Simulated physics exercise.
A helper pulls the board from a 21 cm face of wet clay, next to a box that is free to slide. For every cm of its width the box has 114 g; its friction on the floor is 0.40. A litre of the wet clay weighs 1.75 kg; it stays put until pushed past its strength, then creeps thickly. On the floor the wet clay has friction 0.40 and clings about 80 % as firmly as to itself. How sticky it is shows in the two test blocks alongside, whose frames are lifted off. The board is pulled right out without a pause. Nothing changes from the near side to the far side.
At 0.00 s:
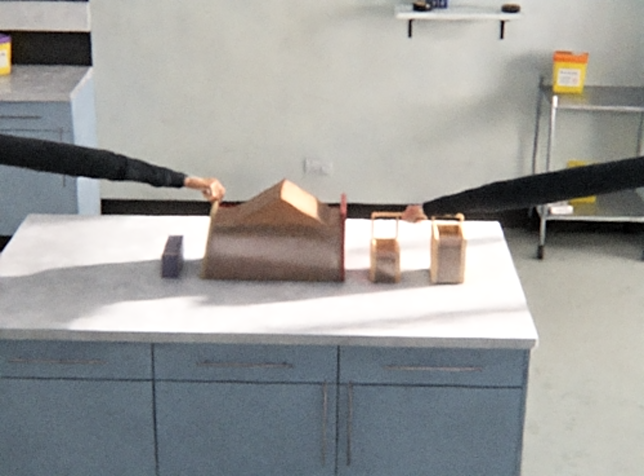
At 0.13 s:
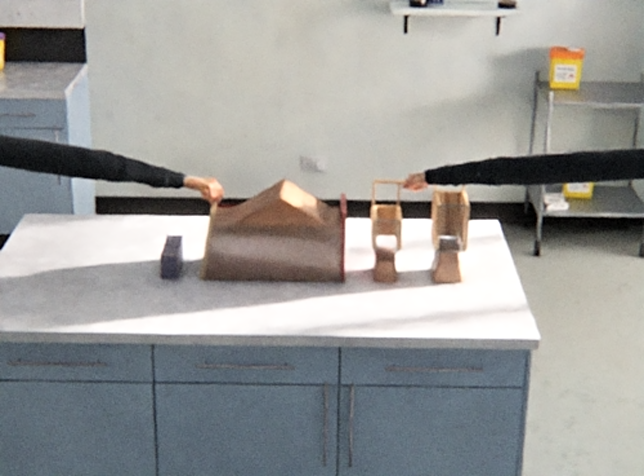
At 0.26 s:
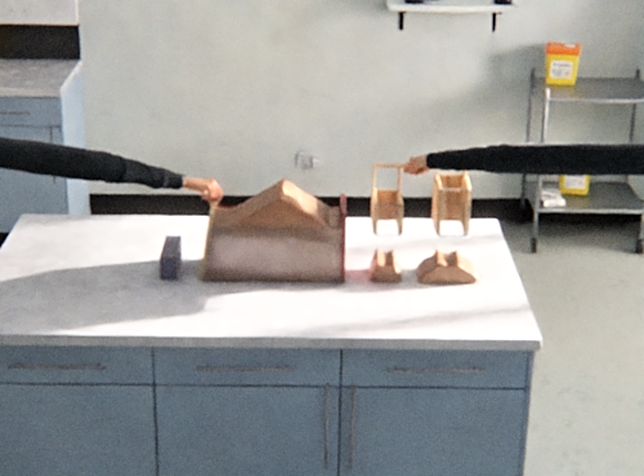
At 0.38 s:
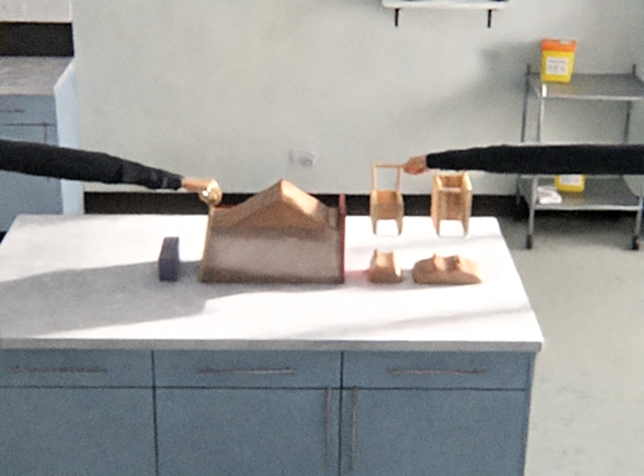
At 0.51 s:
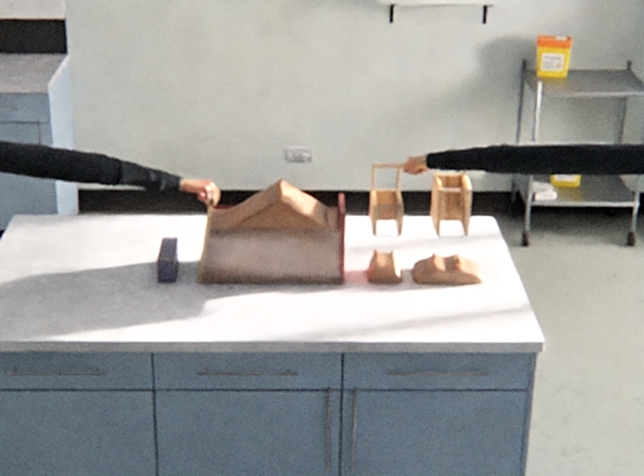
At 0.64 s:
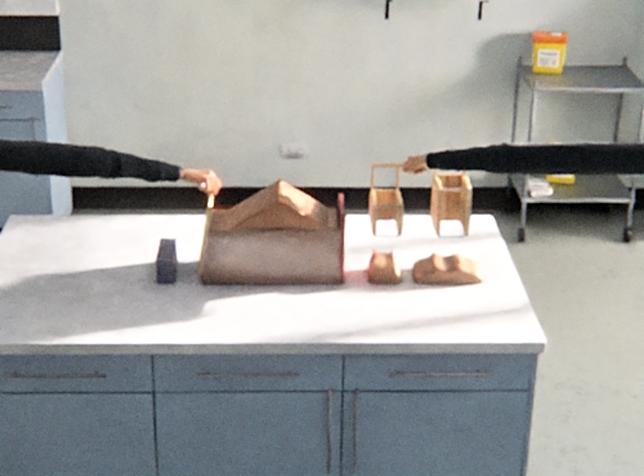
On a pale-topped bench with blue drawers, a hand on the right lifts two open casings off small clay blocks, which slump, the right one more; then the left hand shifts the board slightly beside the large clay mass.
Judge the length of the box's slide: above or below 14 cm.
Expect above 14 cm.
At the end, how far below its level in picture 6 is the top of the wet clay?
Roughly 10.0 cm.
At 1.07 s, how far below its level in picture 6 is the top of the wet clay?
Roughly 7.0 cm.
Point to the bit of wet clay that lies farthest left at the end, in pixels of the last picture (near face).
Near (115, 281).
After 0.84 s, the box has not moved.
After 1.07 s, the box has been pushed 4.7 cm.
After 1.30 s, the box has been pushed 14 cm.
After 1.53 s, the box has been pushed 20 cm.
After 1.70 s, at the end, the box has been pushed 20 cm.
